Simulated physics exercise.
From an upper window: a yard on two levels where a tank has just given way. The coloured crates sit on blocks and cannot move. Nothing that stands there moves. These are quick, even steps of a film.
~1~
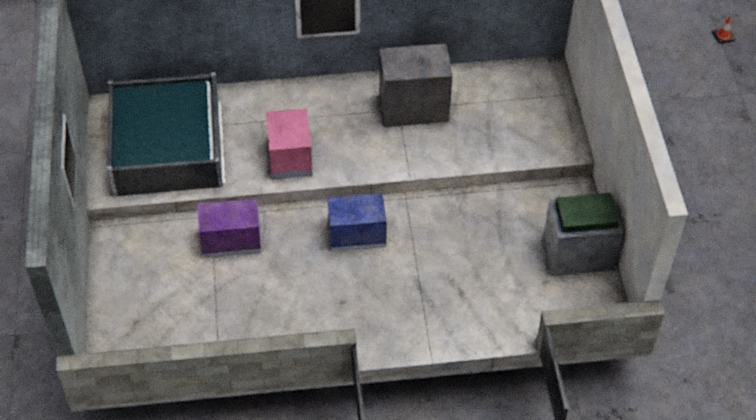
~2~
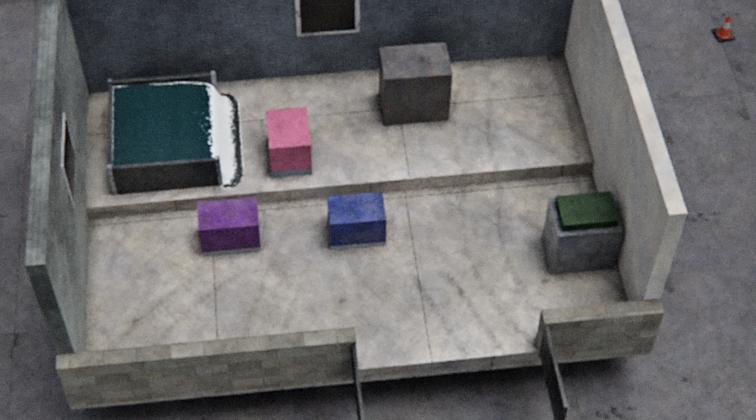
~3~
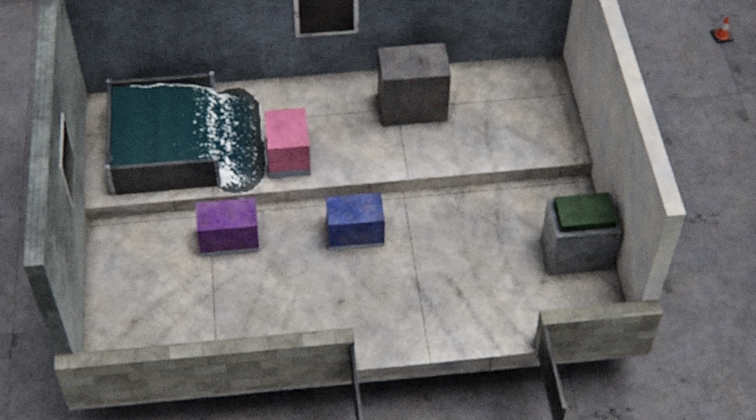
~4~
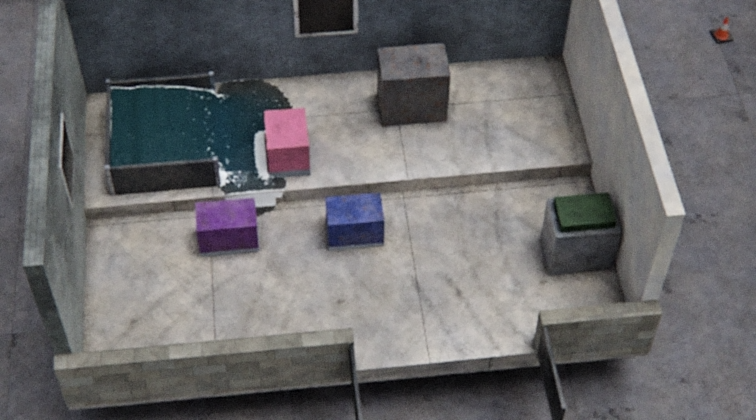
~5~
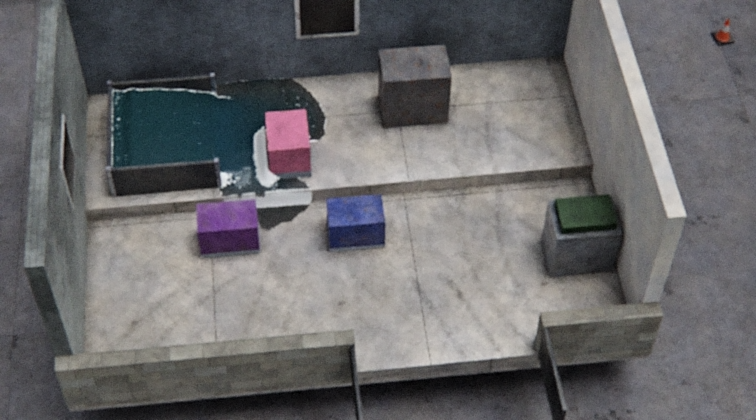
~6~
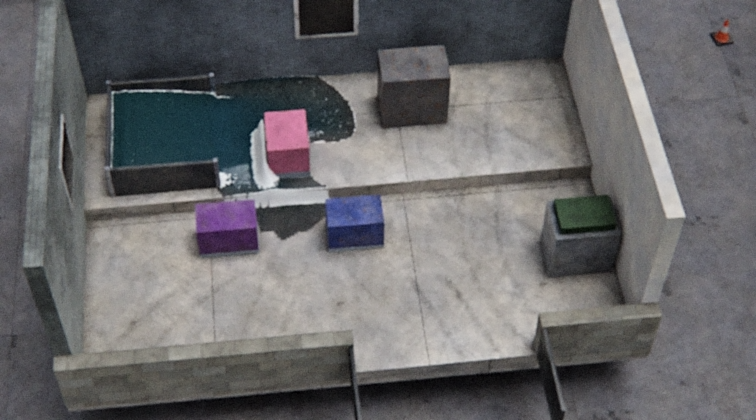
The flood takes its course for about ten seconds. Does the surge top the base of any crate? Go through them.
In the end: The purple crate is soaked; the blue crate is soaked; the pink crate is soaked.
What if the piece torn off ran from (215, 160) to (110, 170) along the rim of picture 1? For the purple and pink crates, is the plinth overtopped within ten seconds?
One by one: The purple one takes water, the pink one stays dry.
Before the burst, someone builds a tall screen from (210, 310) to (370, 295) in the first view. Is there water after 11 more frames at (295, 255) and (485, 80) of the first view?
As listed: Flooded, flooded.
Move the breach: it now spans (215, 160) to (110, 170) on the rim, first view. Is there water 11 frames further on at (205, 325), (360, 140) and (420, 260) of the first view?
As listed: Covered, free of water, not flooded.
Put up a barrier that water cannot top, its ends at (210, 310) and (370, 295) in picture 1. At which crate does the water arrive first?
It is the pink crate.
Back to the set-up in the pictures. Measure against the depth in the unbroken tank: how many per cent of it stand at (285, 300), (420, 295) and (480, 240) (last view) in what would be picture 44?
About 4, 2 and 12 per cent.
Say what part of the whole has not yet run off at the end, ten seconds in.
Near 84 in a hundred.
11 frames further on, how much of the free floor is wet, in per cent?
Some 35 per cent.
A moment on, water covers 20 % of the floor; the purple crate water round its plinth, the blue crate water round its plinth, the pink crate water round its plinth.
Next, water covers 35 % of the floor; the purple crate water round its plinth, the blue crate water round its plinth, the pink crate water round its plinth.
Then, water covers 55 % of the floor; the purple crate water round its plinth, the blue crate water round its plinth, the pink crate water round its plinth.
Later, water covers 80 % of the floor; the purple crate water round its plinth, the blue crate water round its plinth, the pink crate water round its plinth.
In the end, water covers 90 % of the floor; the purple crate was topped, the blue crate was topped, the pink crate was topped.
